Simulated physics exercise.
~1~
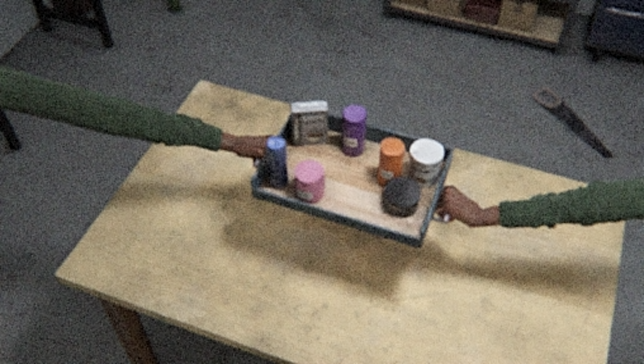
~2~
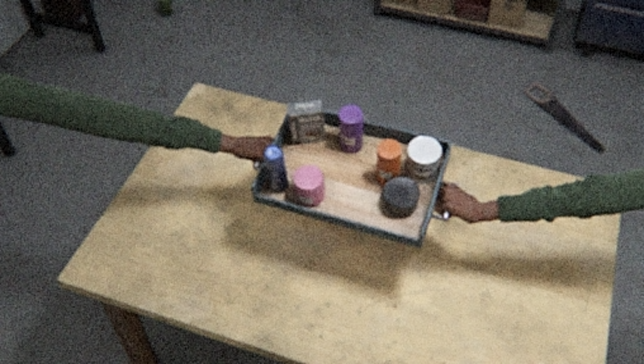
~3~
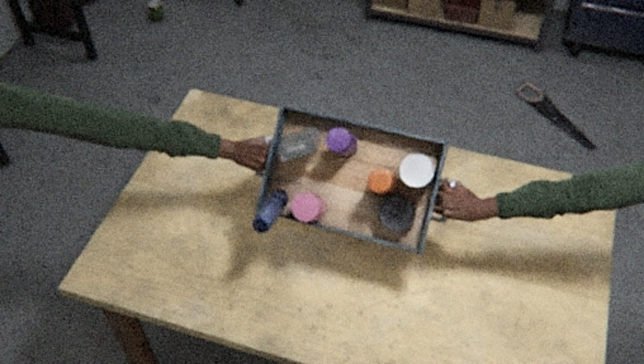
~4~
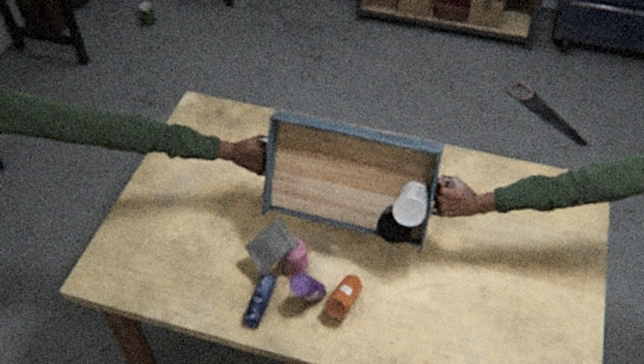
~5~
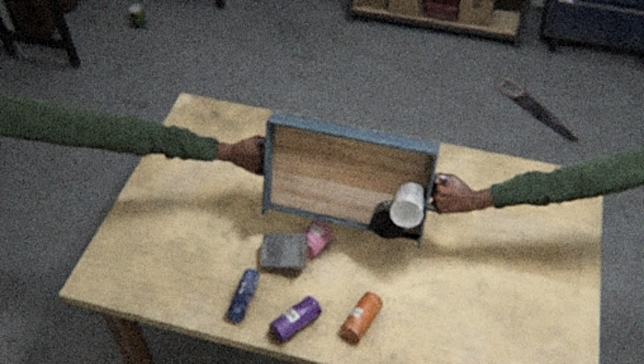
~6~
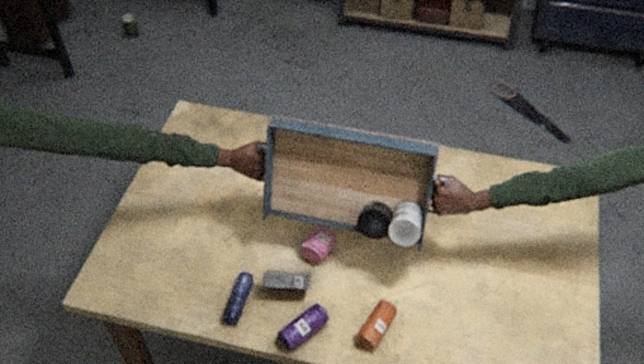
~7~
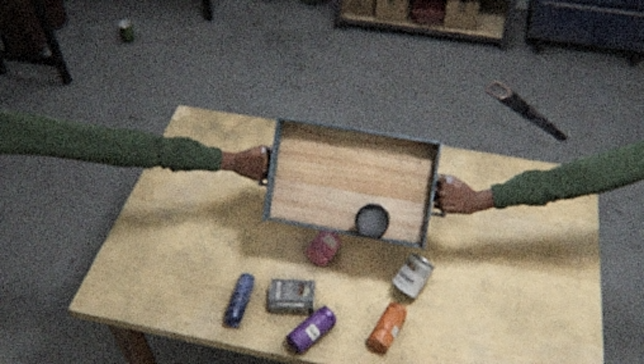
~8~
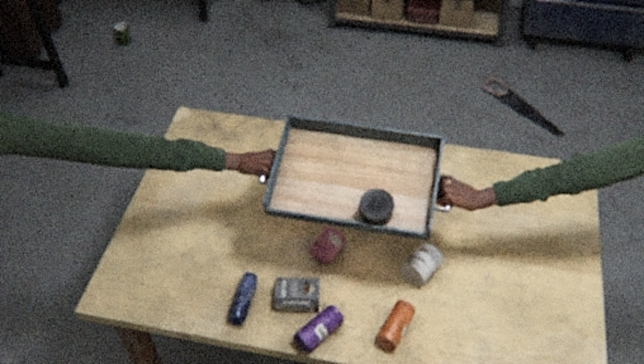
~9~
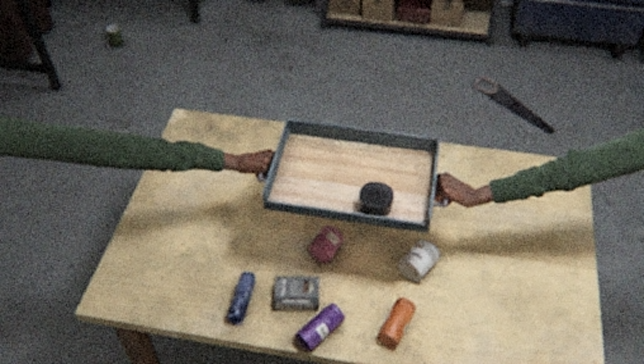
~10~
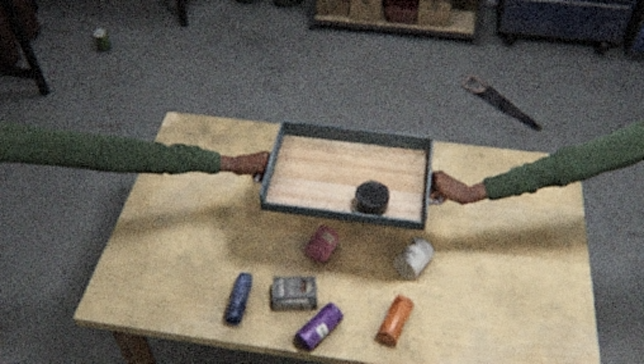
Two hands tipped a crate of small containers toward the near side, spilling the cans, jars and grey packet onto the wooden table, followed by the white tin, then tilted it back, leaving only the black tub inside while the rest lay scattered below.
